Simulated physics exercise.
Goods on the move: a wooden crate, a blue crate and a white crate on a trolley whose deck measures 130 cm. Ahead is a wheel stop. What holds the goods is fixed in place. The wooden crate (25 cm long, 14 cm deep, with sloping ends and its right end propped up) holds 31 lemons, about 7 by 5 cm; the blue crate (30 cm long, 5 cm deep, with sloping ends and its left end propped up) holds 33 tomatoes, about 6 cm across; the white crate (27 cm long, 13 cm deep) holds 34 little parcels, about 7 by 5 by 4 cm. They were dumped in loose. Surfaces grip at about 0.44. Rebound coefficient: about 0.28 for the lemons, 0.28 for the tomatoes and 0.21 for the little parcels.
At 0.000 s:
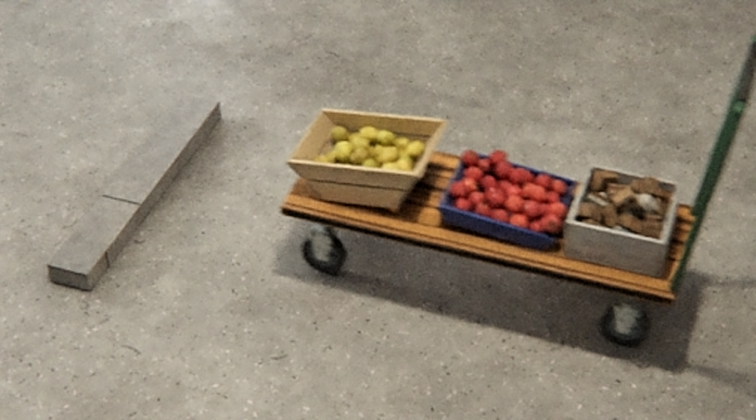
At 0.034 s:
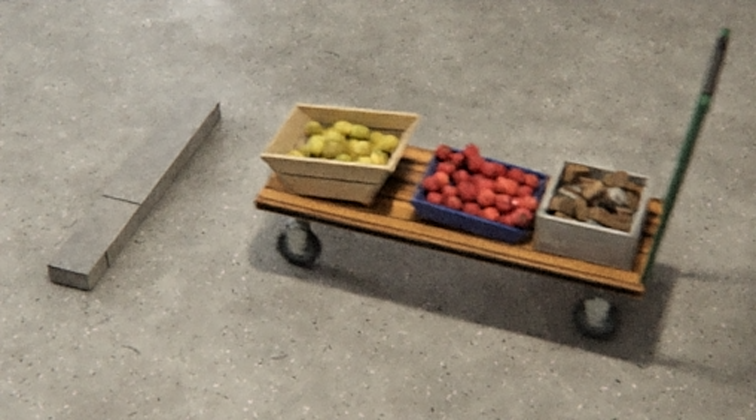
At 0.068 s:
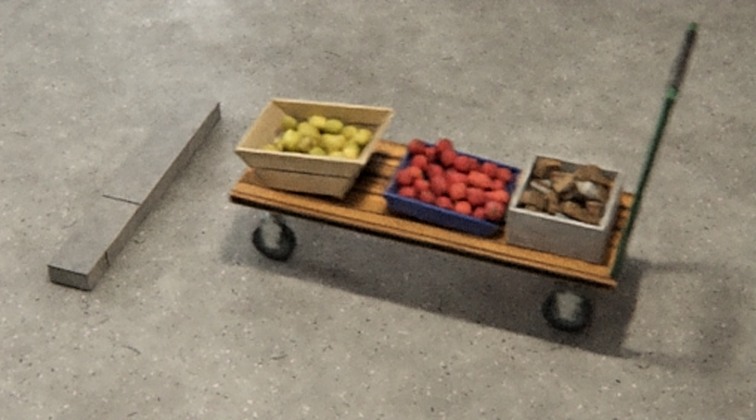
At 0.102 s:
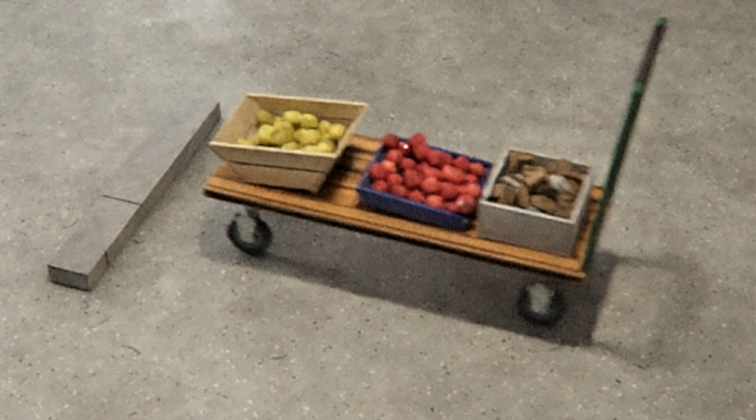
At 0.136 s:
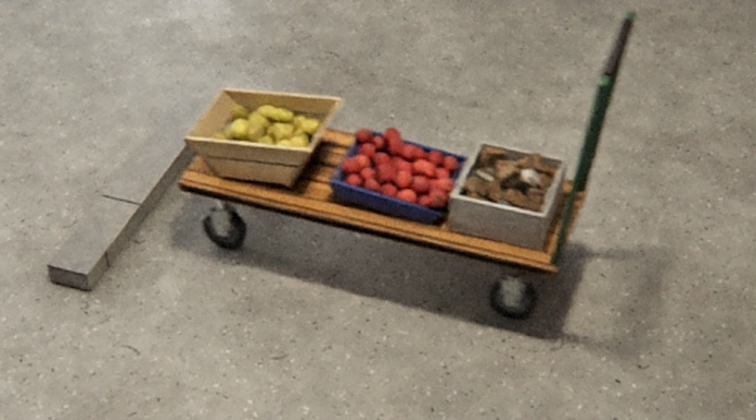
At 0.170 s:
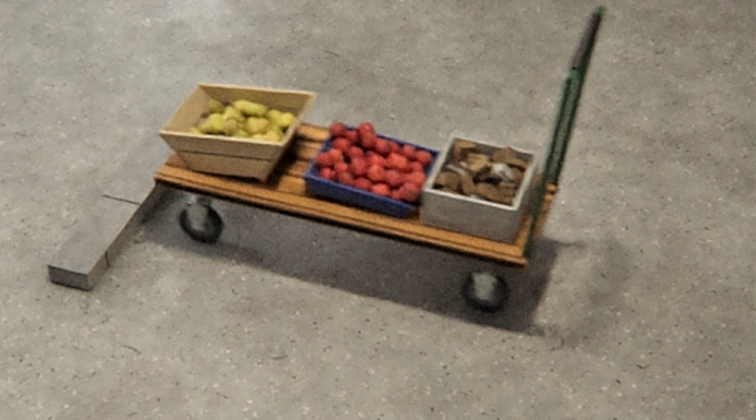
The clip shows a trolley with a green handle rolling steadily left across a grey floor, carrying a wooden crate of yellow fruit, a blue crate of red produce and a white crate of small brown items, nearing a low bar.
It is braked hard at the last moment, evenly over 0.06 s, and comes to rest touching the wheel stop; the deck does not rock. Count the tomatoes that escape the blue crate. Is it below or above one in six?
Out of the blue crate go more than one in six of the tomatoes.
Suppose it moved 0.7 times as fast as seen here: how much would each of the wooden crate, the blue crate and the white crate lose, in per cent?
Then wooden crate 0, blue crate 20, white crate 0 per cent.
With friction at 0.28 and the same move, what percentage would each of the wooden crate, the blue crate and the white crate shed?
In that case wooden crate 30, blue crate 50, white crate 10 per cent.
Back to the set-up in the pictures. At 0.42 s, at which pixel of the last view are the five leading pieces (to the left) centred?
Around (122, 75).
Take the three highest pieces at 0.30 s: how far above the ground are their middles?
Roughly 52 cm.
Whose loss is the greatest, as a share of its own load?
The blue crate.
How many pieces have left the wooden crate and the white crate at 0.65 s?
About: Wooden crate 6, white crate 1.
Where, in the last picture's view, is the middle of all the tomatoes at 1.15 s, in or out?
Around (291, 147).
After 0.20 s, it begins to slow.
After 0.30 s, wooden crate 31 in, 0 out, blue crate 30 in, 3 out and white crate 34 in, 0 out.
After 0.42 s, wooden crate 27 in, 4 out, blue crate 22 in, 11 out and white crate 33 in, 1 out.
After 0.65 s, wooden crate 25 in, 6 out, blue crate 20 in, 13 out and white crate 33 in, 1 out.
Outcome (at 1.15 s), wooden crate 25 in, 6 out, blue crate 18 in, 15 out and white crate 33 in, 1 out. Asked share, 15 of 33, 45 per cent.
